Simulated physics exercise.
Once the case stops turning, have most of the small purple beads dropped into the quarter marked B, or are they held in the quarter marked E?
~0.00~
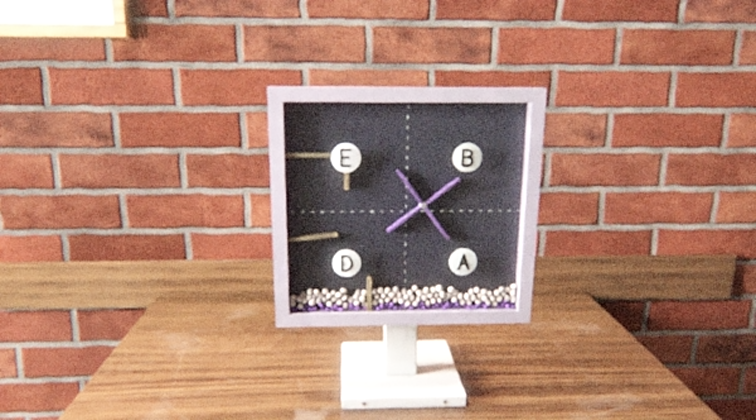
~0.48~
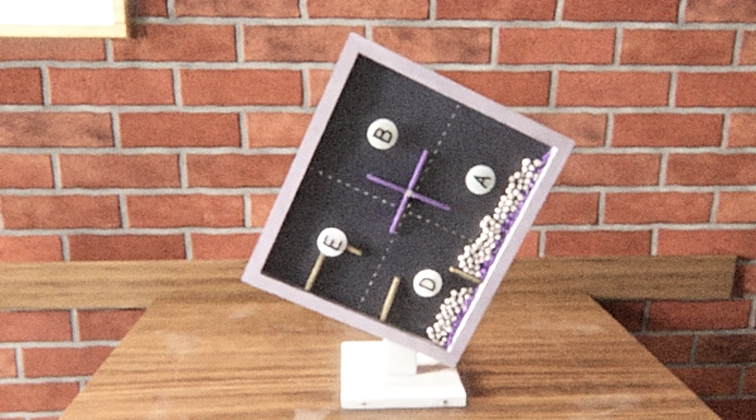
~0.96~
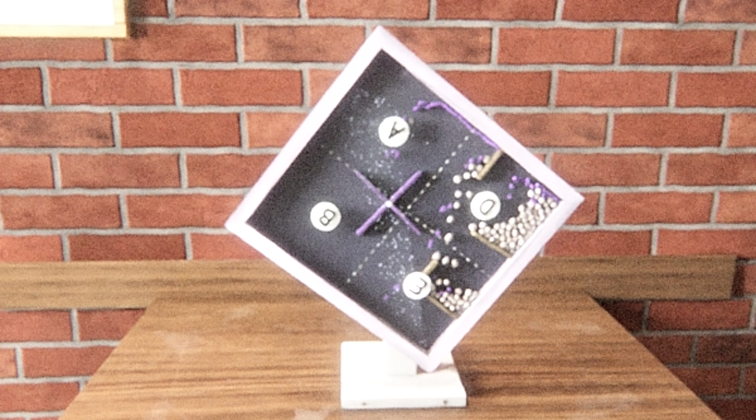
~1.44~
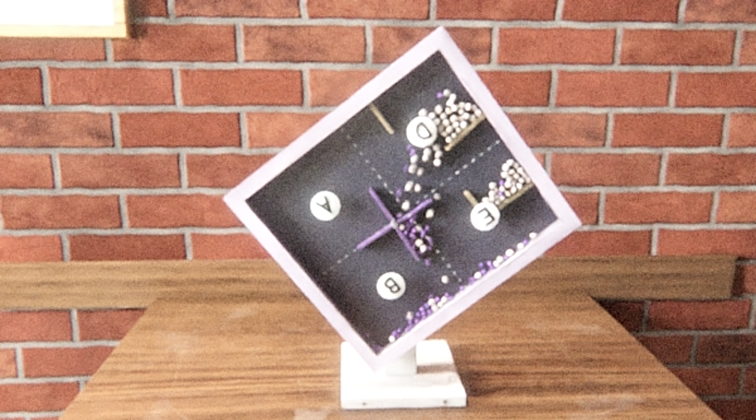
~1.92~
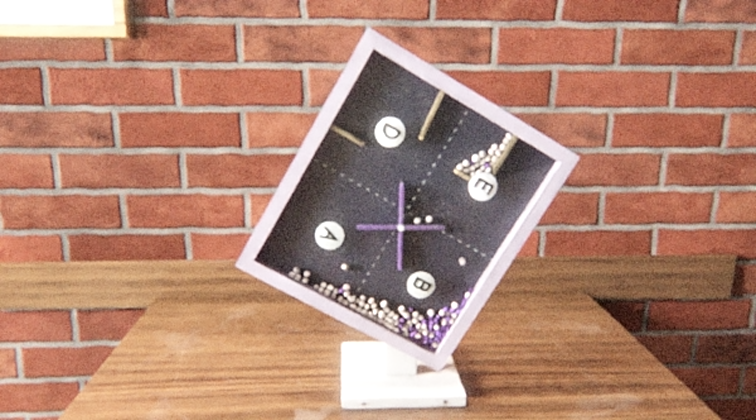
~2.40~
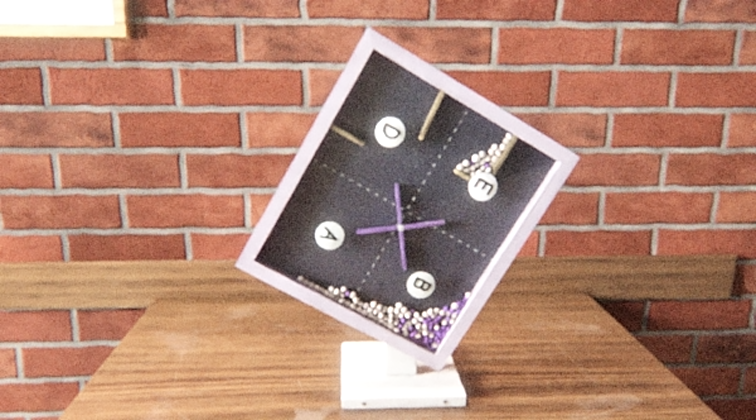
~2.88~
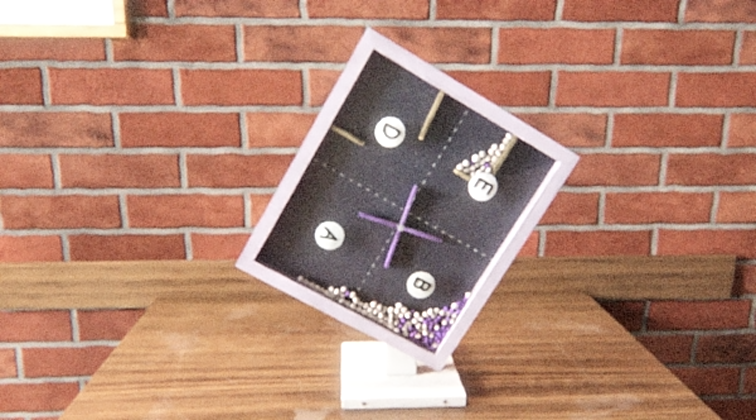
Most of the small purple beads have dropped into the quarter marked B, gathering near the lowest corner of the case.
